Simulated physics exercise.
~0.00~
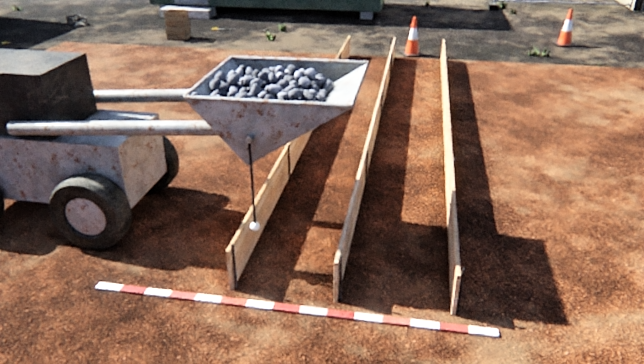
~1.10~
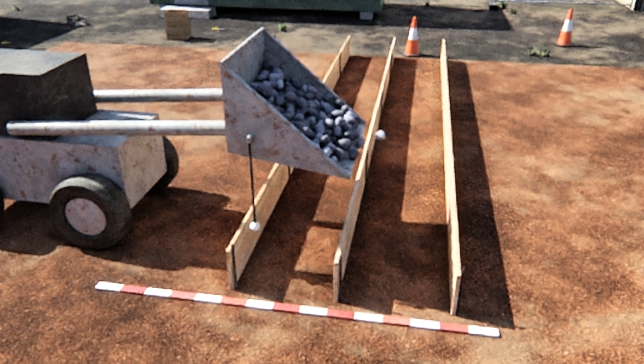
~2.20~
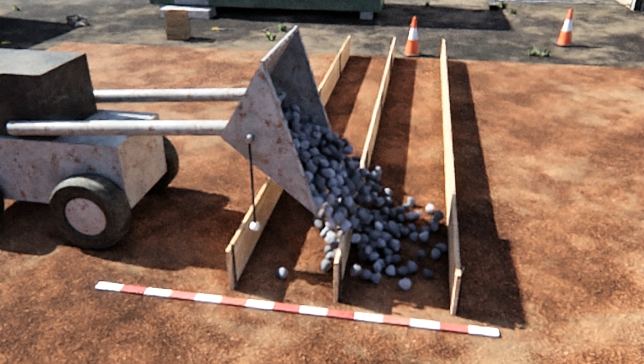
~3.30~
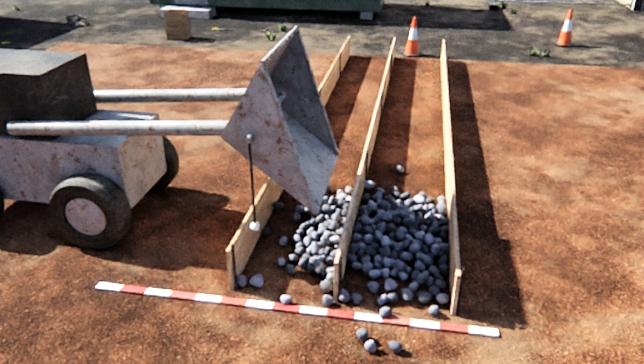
A grey metal bucket heaped with rounded grey stones is held out on two arms by a small wheeled loader at the left, seen from the side and slightly above on sunlit reddish-brown ground. Three upright wooden boards form two bays beside it, with a red and white rod lying in front and two orange cones behind. The bucket tips to the right, and the stones slide toward its lower edge. They pour out over the middle board into both bays. Finally the emptied bucket stays tilted above the spread stones, more in the far bay, with a few strays lying in front near the rod.
